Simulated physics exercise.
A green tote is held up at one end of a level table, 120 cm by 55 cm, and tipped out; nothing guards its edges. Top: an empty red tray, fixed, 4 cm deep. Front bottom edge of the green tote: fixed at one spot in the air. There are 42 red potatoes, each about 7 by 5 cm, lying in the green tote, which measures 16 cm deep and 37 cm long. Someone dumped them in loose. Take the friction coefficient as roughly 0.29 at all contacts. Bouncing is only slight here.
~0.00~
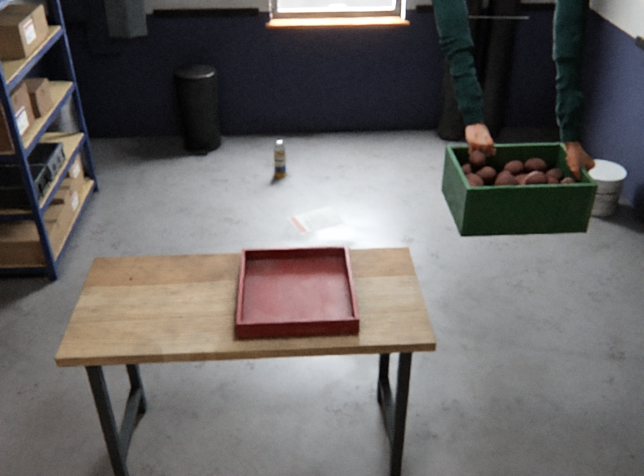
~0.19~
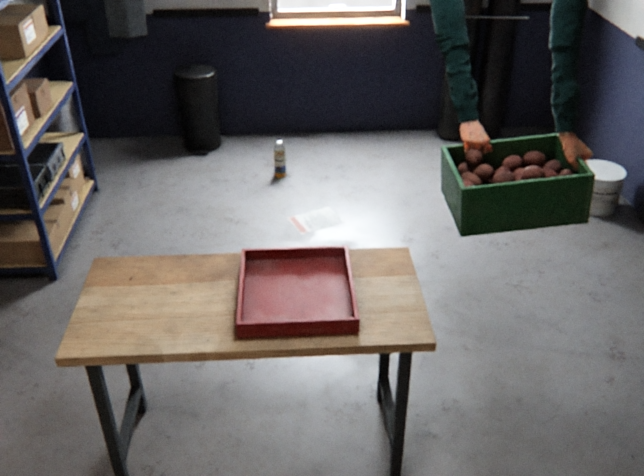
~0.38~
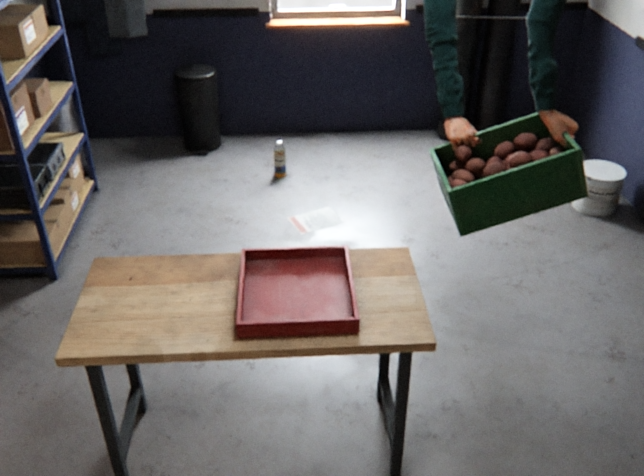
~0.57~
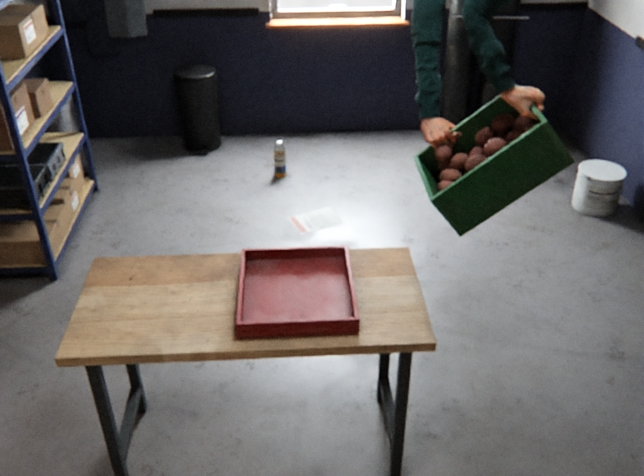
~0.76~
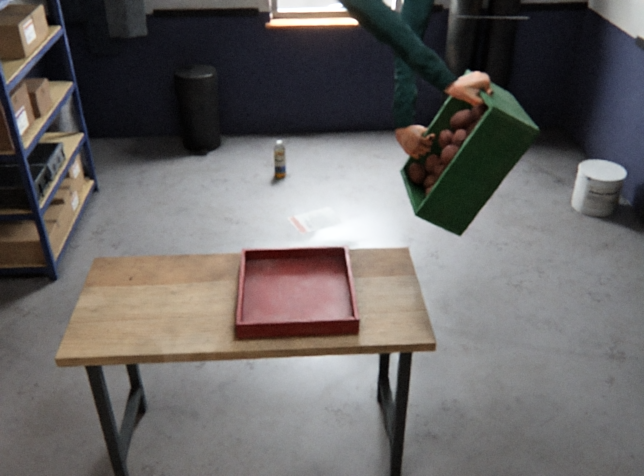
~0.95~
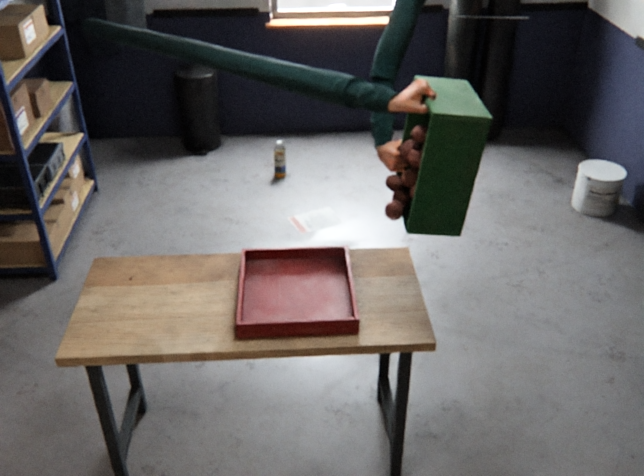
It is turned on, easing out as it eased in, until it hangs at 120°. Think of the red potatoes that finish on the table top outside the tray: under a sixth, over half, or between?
Expect a sixth to a half of the load on the table top outside the tray.
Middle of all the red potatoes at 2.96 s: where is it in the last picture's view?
Around (327, 284).
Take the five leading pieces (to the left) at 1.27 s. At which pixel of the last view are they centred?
Their mean place is near (313, 290).
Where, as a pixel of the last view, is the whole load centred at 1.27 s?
I'd put it close to (389, 215).
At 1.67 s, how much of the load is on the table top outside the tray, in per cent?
Roughly 40 percent.
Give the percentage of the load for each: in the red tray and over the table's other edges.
Around 50 per cent and 20 per cent, in that order.
After 1.27 s, tilt 112°; 25 still in the green tote, 5 in the red tray, 6 on the table top outside the tray and 6 in the air.
After 1.67 s, tilt 120°; 21 in the red tray, 17 on the table top outside the tray, 2 over the table's other edges and 2 in the air.
After 2.24 s, tilt 120°; 22 in the red tray, 12 on the table top outside the tray and 8 over the table's other edges.
When it is over (at 2.96 s), 22 in the red tray, 11 on the table top outside the tray and 9 over the table's other edges. Asked share, 11 of 42, 26 per cent.
